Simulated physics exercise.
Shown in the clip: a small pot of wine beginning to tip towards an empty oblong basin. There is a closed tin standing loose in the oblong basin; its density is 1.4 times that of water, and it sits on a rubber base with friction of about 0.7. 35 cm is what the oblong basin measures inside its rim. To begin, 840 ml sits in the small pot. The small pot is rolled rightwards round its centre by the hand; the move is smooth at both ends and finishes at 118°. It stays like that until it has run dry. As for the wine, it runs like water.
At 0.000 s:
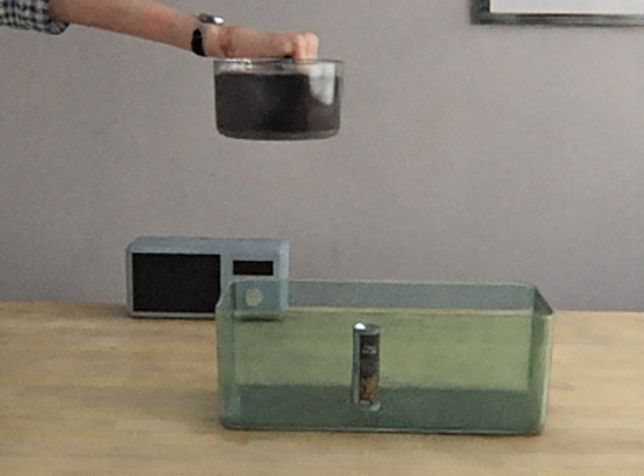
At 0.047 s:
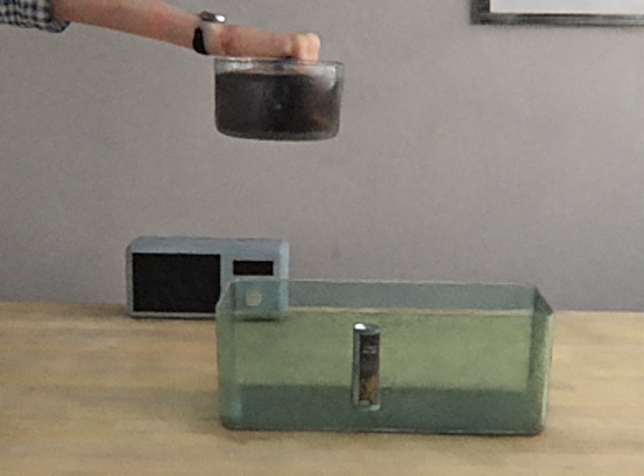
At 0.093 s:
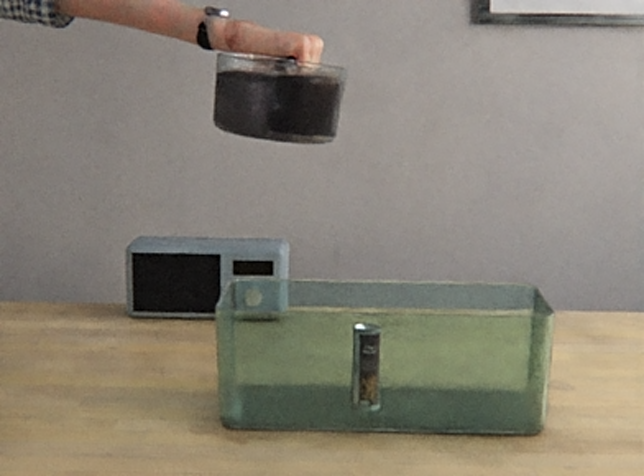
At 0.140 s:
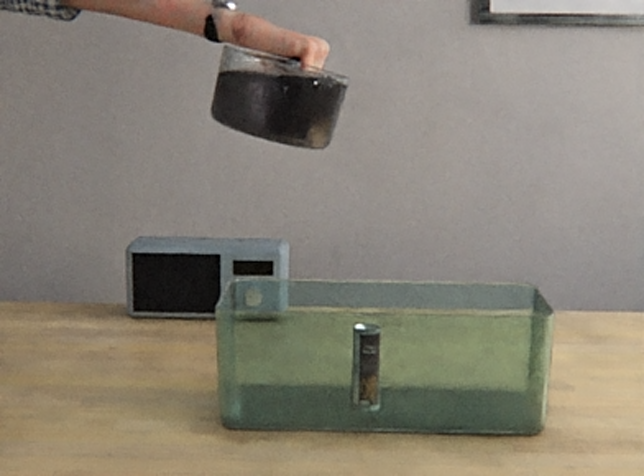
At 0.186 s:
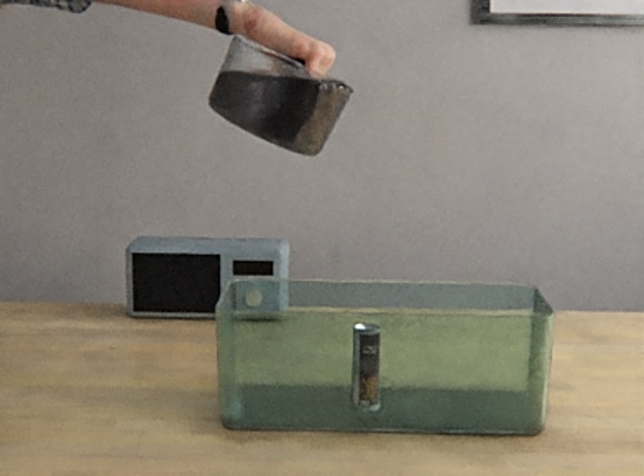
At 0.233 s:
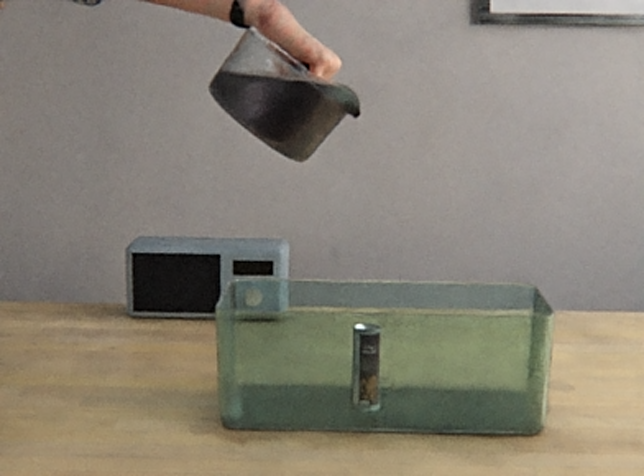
A hand tilting a small clear pot of dark wine rightwards above a green oblong basin with a tin standing inside.
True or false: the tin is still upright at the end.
False.
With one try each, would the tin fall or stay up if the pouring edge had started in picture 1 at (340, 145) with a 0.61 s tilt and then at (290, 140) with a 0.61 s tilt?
First it stays on its base; then it tips over.
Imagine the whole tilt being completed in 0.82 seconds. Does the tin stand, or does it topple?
Then the tin does not tip.
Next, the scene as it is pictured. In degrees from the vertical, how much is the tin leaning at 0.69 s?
About 5°.
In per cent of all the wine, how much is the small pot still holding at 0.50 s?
18 %.
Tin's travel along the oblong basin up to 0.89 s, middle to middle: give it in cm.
About 1 cm.
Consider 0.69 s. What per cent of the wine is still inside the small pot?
Close to 2 in a hundred.
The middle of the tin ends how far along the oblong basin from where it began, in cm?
The middle of the tin ends some 6.0 cm along the basin.
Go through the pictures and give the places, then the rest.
It leans 0°; its right rim is at (342, 64); the wine meets the walls at (218, 72) and (340, 74); the oblong basin's rim runs from (223, 296) to (545, 301); the tin's top is at (367, 330), in the first picture.
It leans 2°; its right rim is at (343, 66); the wine meets the walls at (218, 72) and (341, 75), in the second picture.
It leans 7°; its right rim is at (345, 72); the wine meets the walls at (221, 70) and (343, 76), in the third picture.
It leans 15°; its right rim is at (348, 82); the wine meets the walls at (222, 71) and (345, 79), in the fourth picture.
It leans 25°; its right rim is at (350, 95); the wine meets the walls at (221, 76) and (349, 87); 2 per cent is over the edge, in the fifth picture.
It leans 38°; its right rim is at (348, 110); the wine meets the walls at (217, 74) and (345, 98); 7 per cent is over the edge, in the sixth picture.
After 0.50 s the tilt is 108° and 19 per cent is still to pour; the tin stands where it began.
After 0.69 s the tilt is 118° and 2 per cent is still to pour; the tin leans 6°.
After 0.89 s the tilt is 118° and 0 per cent is still to pour; the tin leans 17°.
After 1.11 s the tilt is 118° and 0 per cent is still to pour; the tin lies on its side.
In the end the tin lies on its side.
